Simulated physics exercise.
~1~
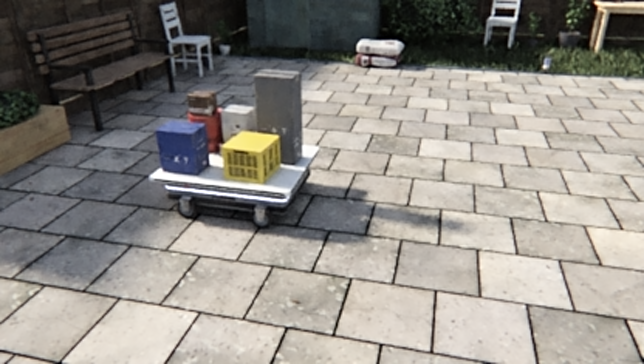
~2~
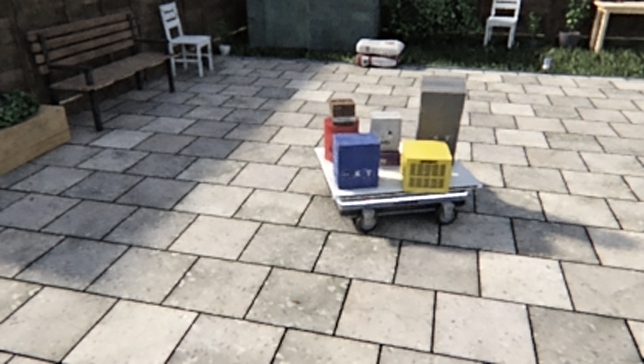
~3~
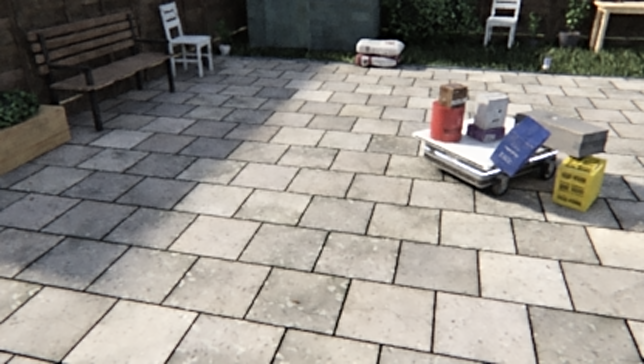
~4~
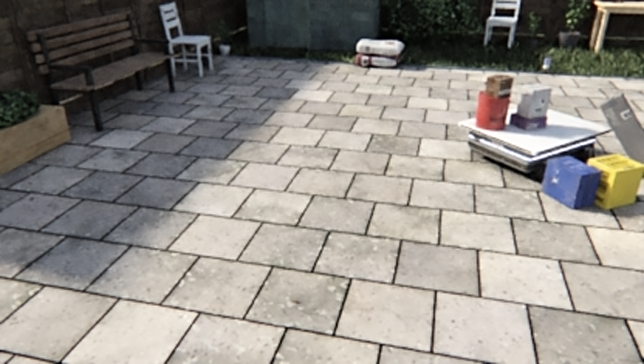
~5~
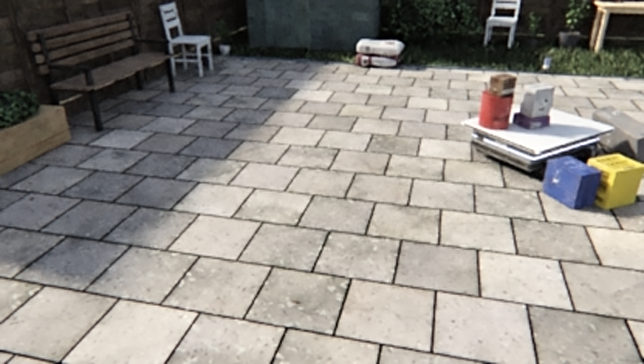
A flat cart carrying boxes rolls right across a patio and turns, spilling the blue, yellow and grey ones before stopping.
